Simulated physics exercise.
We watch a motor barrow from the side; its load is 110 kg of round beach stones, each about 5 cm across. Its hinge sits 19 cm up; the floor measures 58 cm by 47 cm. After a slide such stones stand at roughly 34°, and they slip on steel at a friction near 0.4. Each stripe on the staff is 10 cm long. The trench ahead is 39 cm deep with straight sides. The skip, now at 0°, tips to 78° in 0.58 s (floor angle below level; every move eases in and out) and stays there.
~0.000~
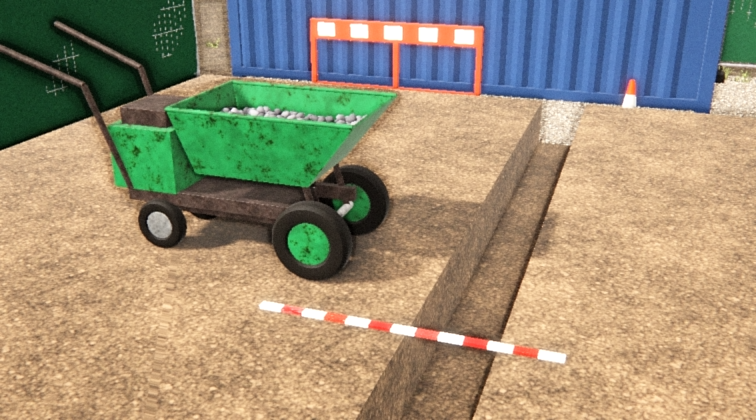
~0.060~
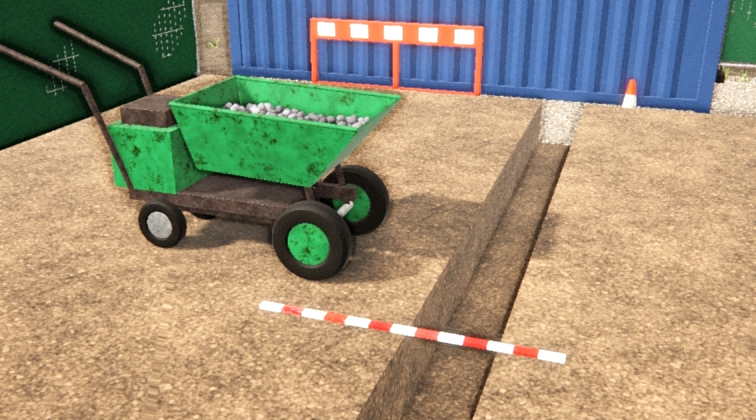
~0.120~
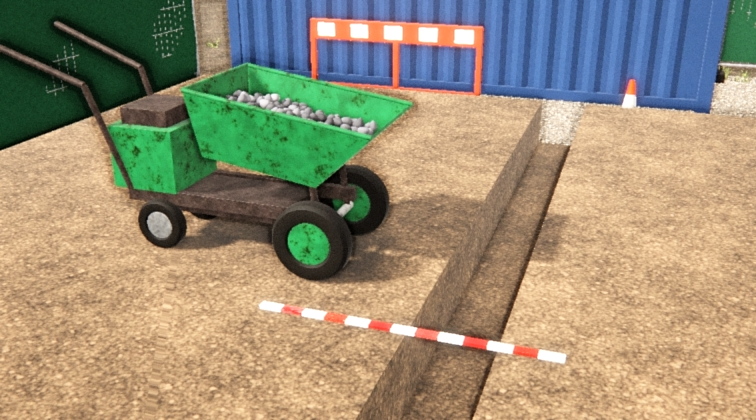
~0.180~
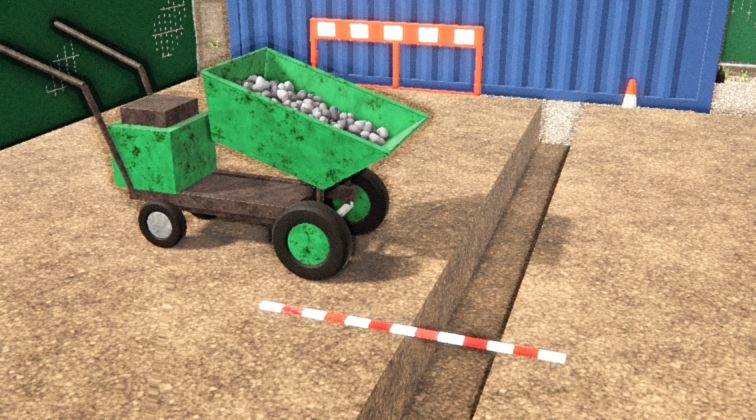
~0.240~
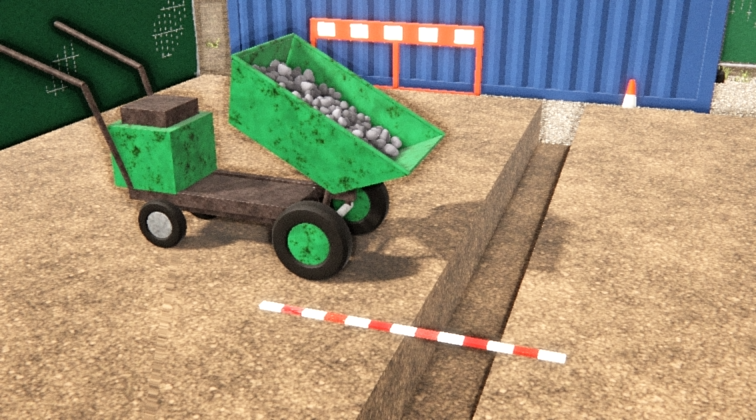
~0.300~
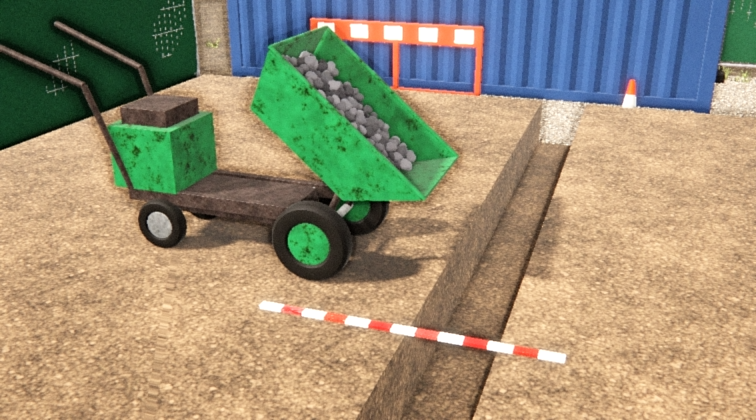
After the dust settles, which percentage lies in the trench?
Some 74 per cent of it.
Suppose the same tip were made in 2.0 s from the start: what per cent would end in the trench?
In that case some 95 per cent.
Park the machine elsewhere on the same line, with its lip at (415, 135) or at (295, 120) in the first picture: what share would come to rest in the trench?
About 10 and 75 per cent.
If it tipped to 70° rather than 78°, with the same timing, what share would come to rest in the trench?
It would be near 65 per cent.
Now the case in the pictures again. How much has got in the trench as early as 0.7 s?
Some 40 per cent.
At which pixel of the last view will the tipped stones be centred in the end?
Near (496, 337).
After 0.4 s the floor is at 65°; 100 % in the skip; the foremost stones are at (429, 216).
After 0.7 s the floor is at 78°; 58 % in the skip, 41 % in the trench, 1 % past the trench; the foremost stones are at (527, 242).
After 1.0 s the floor is at 78°; 1 % in the skip, 73 % in the trench, 26 % past the trench; the foremost stones are at (748, 312).
After 3.0 s the floor is at 78°; 0 % in the skip, 74 % in the trench, 26 % past the trench; the foremost stones are past the picture's edge.
